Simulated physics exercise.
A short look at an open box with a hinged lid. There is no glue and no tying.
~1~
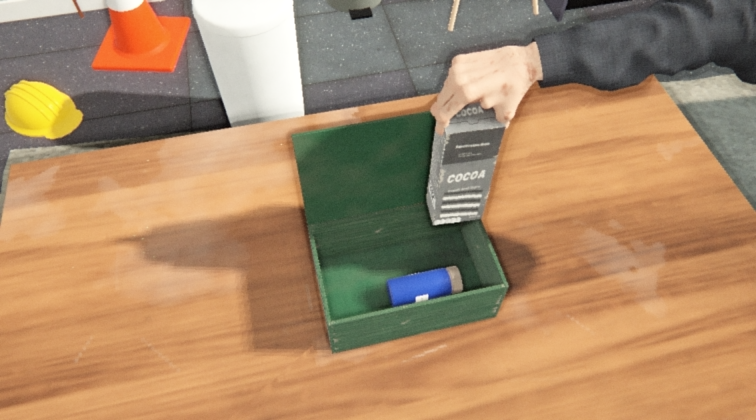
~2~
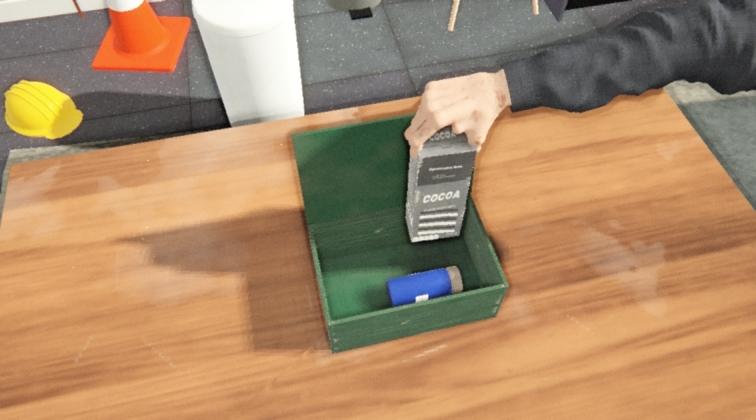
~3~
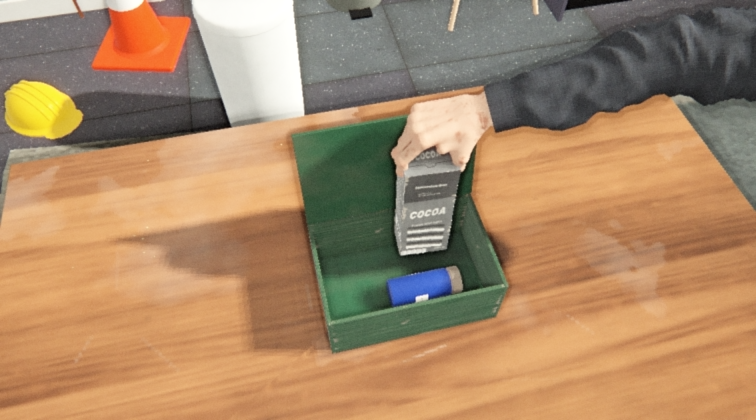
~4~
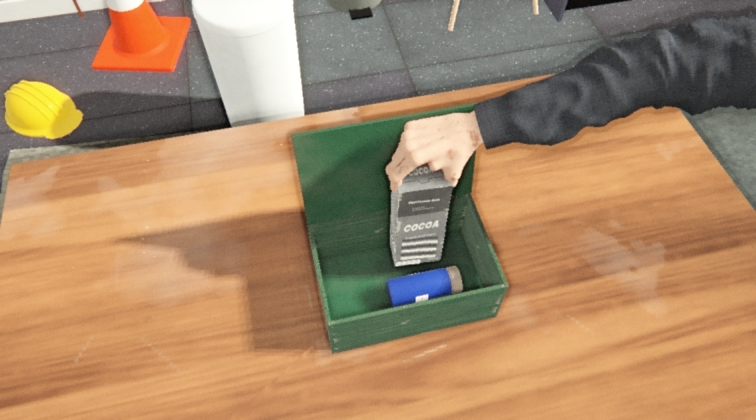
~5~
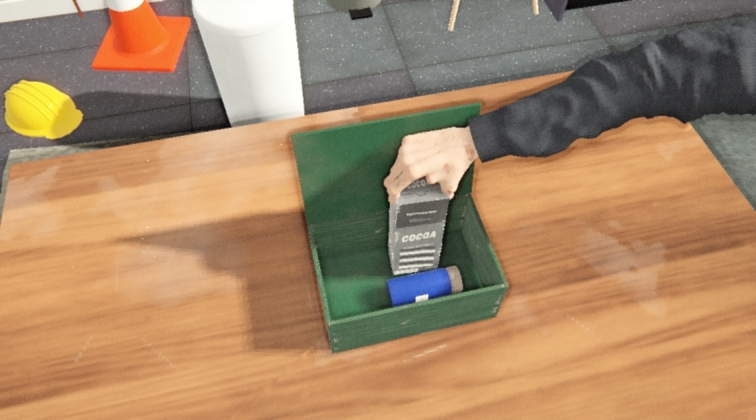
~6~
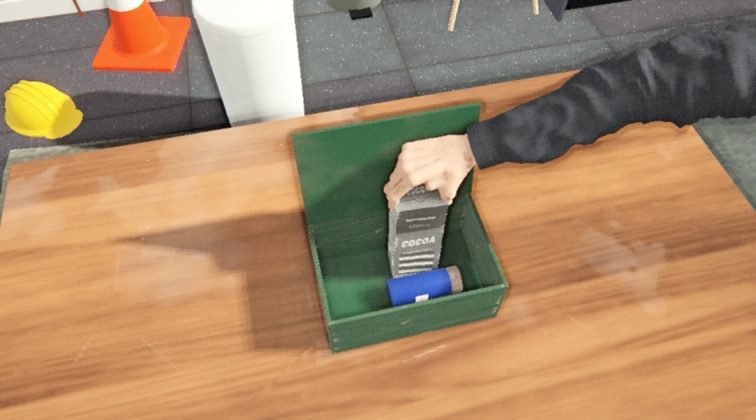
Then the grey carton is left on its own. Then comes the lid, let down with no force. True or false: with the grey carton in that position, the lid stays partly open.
True.
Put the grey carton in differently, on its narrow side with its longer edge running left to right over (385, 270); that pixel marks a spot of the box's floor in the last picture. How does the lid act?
The lid goes all the way down.
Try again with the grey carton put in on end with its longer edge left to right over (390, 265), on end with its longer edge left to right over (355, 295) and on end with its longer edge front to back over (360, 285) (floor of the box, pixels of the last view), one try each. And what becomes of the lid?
In order: The lid gets blocked, then gets blocked, then gets blocked.
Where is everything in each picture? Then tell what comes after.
In the first frame, still above its spot; grey carton (462, 168); blue shaker (424, 286).
In the second frame, still above its spot; grey carton (437, 188); blue shaker (424, 286).
In the third frame, still above its spot; grey carton (424, 204); blue shaker (424, 286).
In the fourth frame, still above its spot; grey carton (418, 217); blue shaker (424, 286).
In the fifth frame, still above its spot; grey carton (416, 228); blue shaker (424, 286).
In the sixth frame, put in, still held; grey carton (415, 233); blue shaker (424, 286).
Then, 1.20 s later than the last frame, lid starting down.
Then, 2.10 s later than the last frame, lid 56° above the rim; grey carton tilted by 13° near (419, 245).
Then, 2.40 s later than the last frame, lid 36° above the rim; grey carton tilted by 40° near (426, 273); blue shaker moved a little.
Then, 3.30 s later than the last frame, lid 20° above the rim; grey carton tilted by 47° near (425, 273); blue shaker moved about its own width.
When it is over, lid 20° above the rim; lying over in the box, grey carton; blue shaker as before. End places, in pixels of the last picture, grey carton near (425, 273).
